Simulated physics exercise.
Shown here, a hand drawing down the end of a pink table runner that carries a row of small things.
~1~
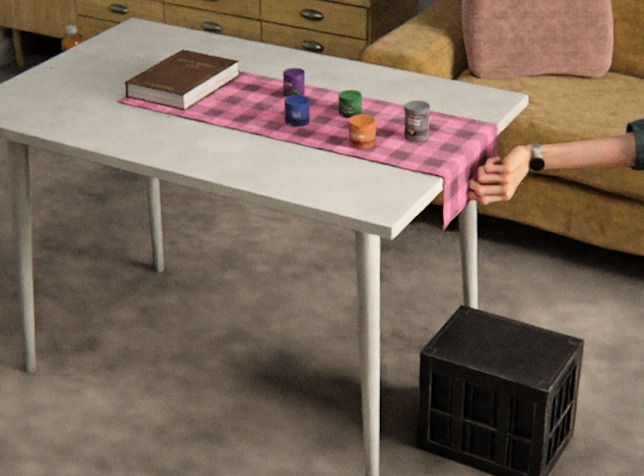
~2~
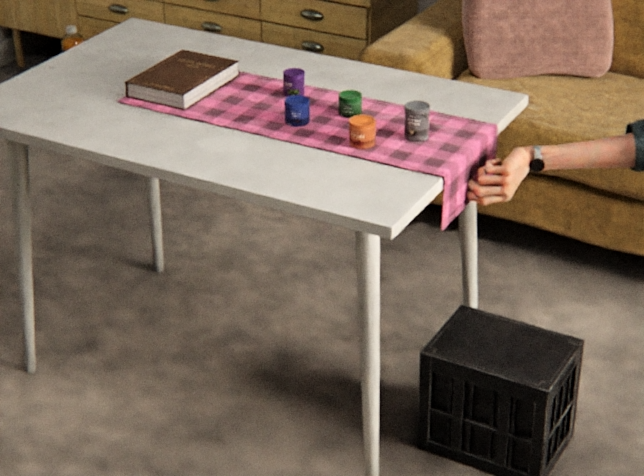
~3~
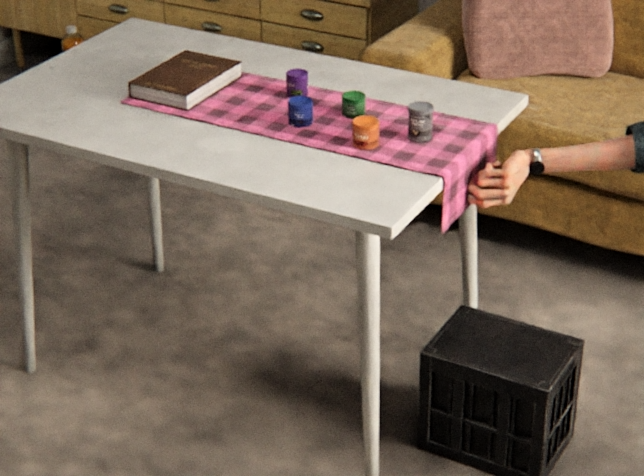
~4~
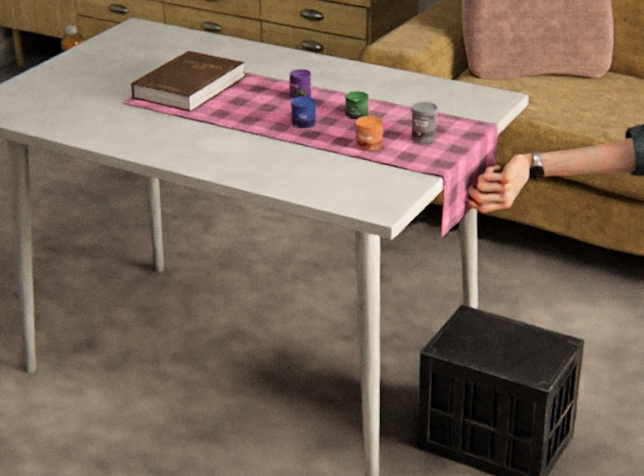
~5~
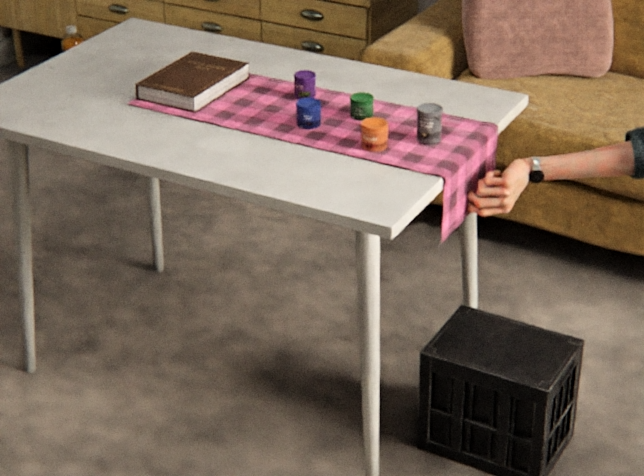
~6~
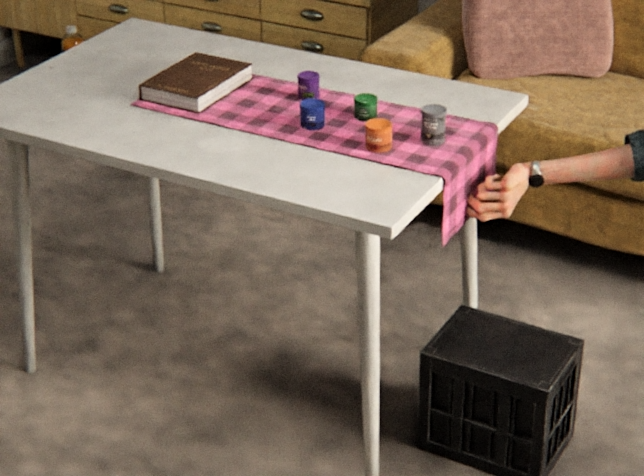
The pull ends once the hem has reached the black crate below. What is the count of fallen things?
The count of fallen things is three.
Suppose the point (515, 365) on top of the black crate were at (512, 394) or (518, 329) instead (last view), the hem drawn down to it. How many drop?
Then 4 and 2.
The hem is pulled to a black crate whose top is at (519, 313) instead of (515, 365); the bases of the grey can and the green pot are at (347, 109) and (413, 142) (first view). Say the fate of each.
The grey can stays on; the green pot goes over.
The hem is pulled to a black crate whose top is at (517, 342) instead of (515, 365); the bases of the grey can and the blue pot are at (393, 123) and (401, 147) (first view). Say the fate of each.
The grey can is carried off; the blue pot tumbles off.
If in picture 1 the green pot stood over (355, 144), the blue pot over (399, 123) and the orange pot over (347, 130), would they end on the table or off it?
The green pot goes over, the blue pot drops off, the orange pot falls.
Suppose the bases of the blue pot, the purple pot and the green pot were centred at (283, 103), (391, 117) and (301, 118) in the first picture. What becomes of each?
The blue pot keeps its place on top, the purple pot falls, the green pot does not fall.
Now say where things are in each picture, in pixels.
Hem (443, 230); grey can (417, 105); orange pot (362, 120); green pot (350, 94); blue pot (297, 100); purple pot (294, 72); top of the crate (515, 365), in the first frame.
Hem (441, 230); grey can (417, 105), in the second frame.
Hem (442, 234); orange pot (366, 121), in the third frame.
Hem (441, 238); green pot (357, 96); top of the crate (515, 365), in the fourth frame.
Hem (442, 242); blue pot (309, 102), in the fifth frame.
Hem (443, 247); grey can (434, 109); orange pot (379, 124); green pot (366, 98); blue pot (312, 103); purple pot (308, 75), in the sixth frame.
Soon after, hem near (468, 263); grey can gone.
Then, hem near (467, 314); grey can and orange pot gone.
At rest, hem on the crate; grey can, orange pot and green pot gone. It carries off three.
